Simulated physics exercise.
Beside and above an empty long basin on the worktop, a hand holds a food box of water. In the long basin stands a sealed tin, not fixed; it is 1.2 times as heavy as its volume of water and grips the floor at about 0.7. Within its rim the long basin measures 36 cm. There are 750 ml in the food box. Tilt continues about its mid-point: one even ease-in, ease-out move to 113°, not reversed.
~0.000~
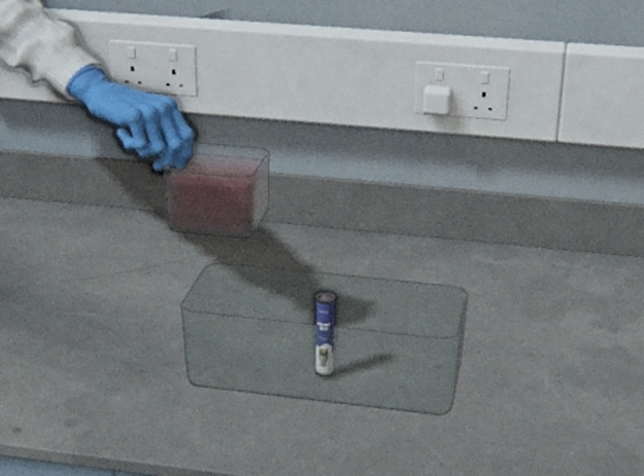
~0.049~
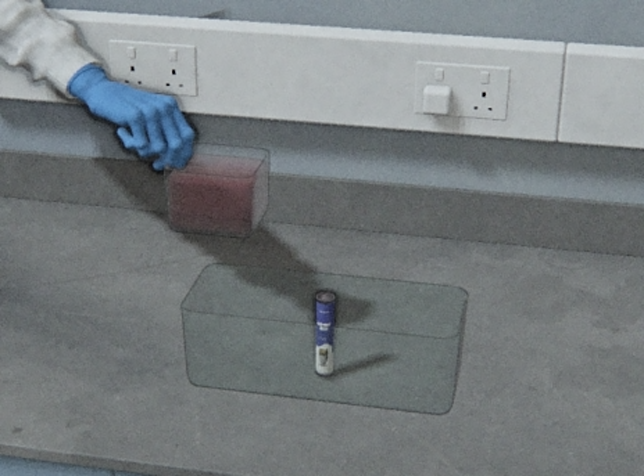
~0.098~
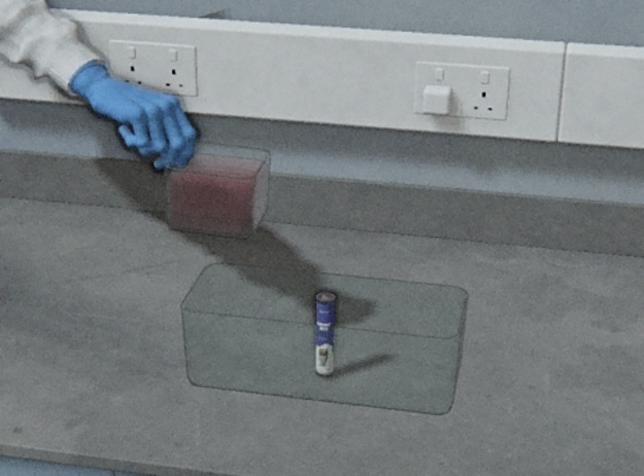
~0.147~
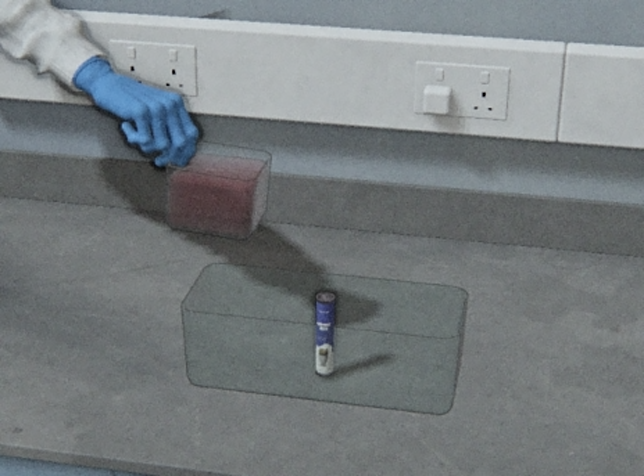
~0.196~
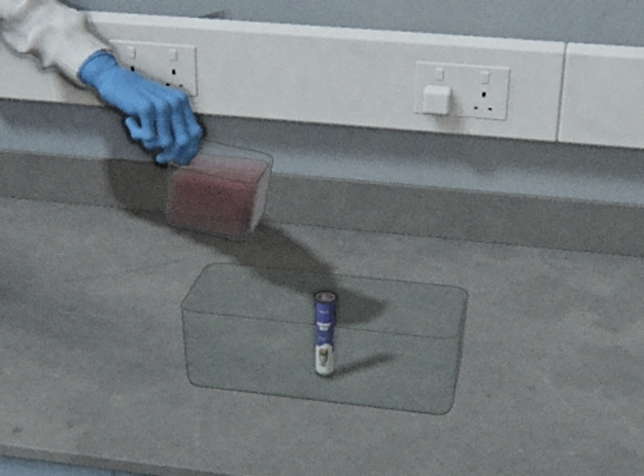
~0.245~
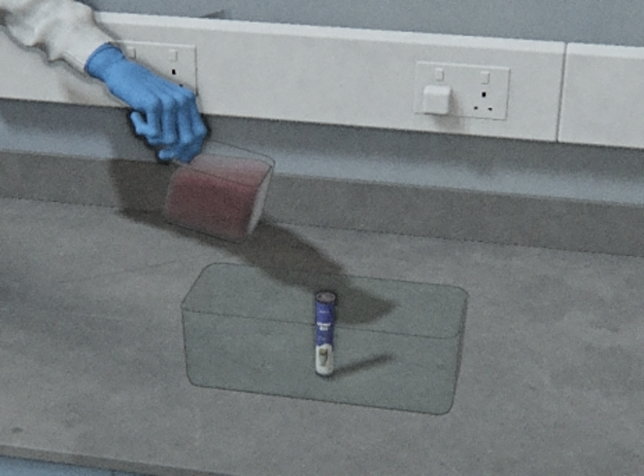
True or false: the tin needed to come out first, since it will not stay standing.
False.
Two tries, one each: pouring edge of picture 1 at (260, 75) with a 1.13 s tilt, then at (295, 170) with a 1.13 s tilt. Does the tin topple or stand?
In the first try it remains standing; in the second it remains standing.
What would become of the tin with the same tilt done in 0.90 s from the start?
In that case the tin overturns.
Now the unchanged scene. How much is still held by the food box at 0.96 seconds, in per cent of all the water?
Roughly 10 percent remains.
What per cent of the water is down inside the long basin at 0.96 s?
I'd put it at roughly 80 per cent.
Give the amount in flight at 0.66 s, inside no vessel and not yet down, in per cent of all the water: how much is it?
About 30 per cent.
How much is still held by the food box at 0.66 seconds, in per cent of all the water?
Portion remaining: Approx. 58 per cent.
Then, 0.66 s in, the tilt is 71° and 58 per cent is still to pour; the tin stands where it began.
Then, 0.96 s in, the tilt is 107° and 10 per cent is still to pour; the tin stands where it began.
Then, 1.28 s in, the tilt is 113° and 0 per cent is still to pour; the tin stands where it began.
Then, 1.63 s in, the tilt is 113° and 0 per cent is still to pour; the tin stands where it began.
Finally, the tin stands where it began.
